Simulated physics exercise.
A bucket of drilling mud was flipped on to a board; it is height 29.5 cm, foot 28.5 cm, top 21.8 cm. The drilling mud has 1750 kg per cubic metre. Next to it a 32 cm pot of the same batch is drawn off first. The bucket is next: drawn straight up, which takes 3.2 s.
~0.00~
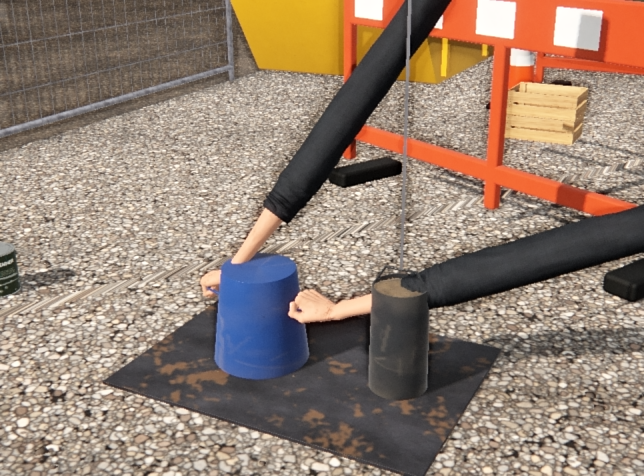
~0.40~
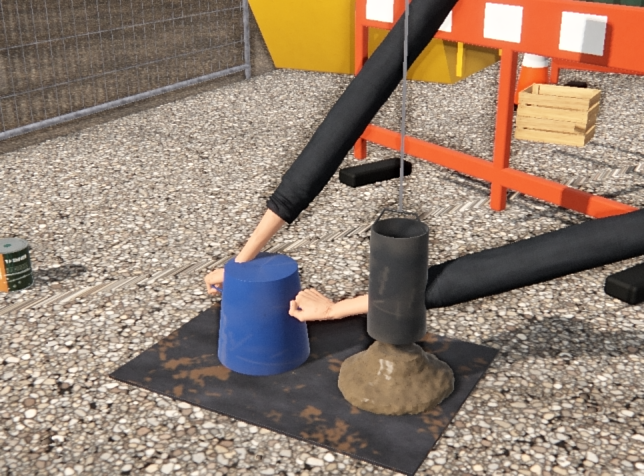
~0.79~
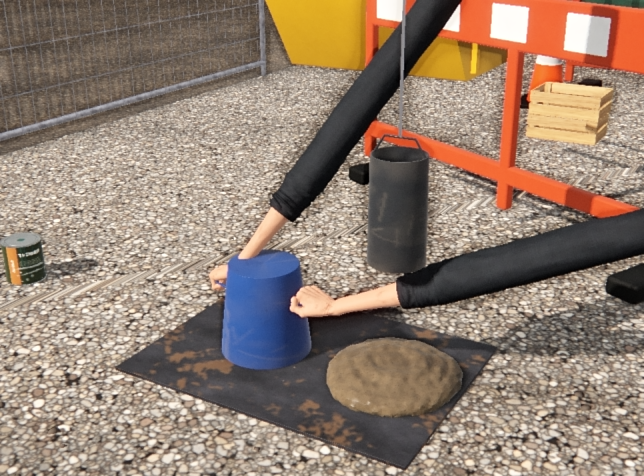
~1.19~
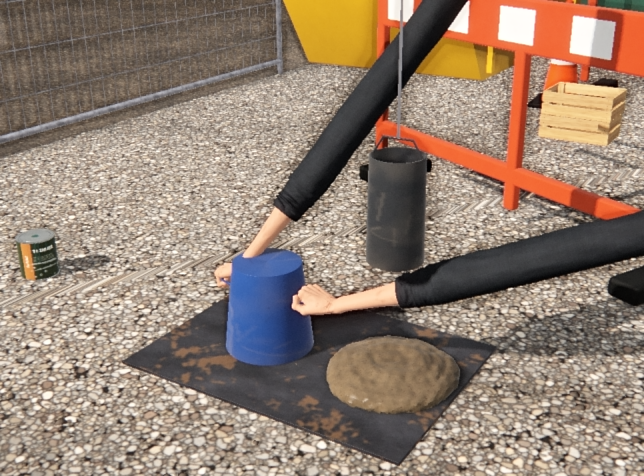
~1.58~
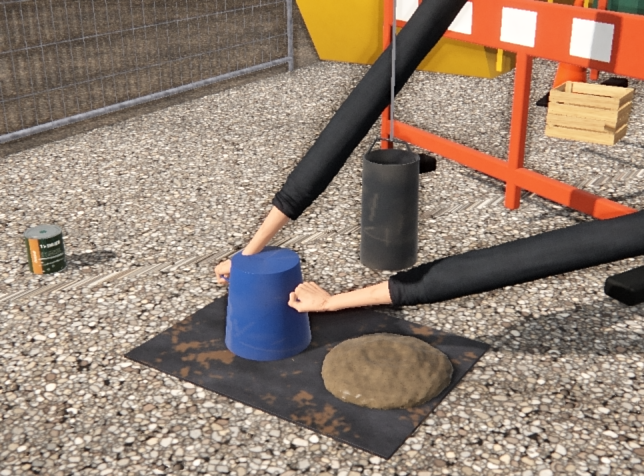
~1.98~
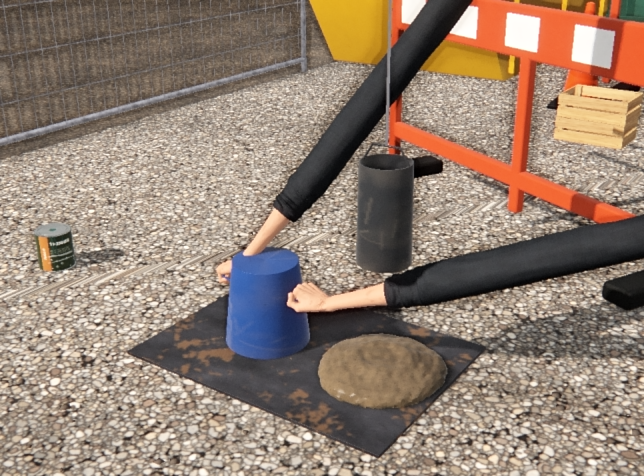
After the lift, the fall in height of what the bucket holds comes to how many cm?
Expect roughly 20 cm.
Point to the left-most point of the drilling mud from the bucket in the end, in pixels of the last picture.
Near (185, 343).
By 2.8 s, the bucket is up 7.3 cm; the drilling mud has come down 12 cm to 18 cm and is 49 cm wide.
By 3.6 s, the bucket is up 19 cm; the drilling mud has come down 20 cm to 9.7 cm and is 58 cm wide.
By 4.4 s, the bucket is up 30 cm; the drilling mud has come down 20 cm to 9.6 cm and is 58 cm wide.
By 5.3 s, the bucket is clear; the drilling mud has come down 20 cm to 9.6 cm and is 58 cm wide.
By 5.9 s, at rest, the bucket is clear; the drilling mud has come down 20 cm to 9.6 cm and is 58 cm wide.
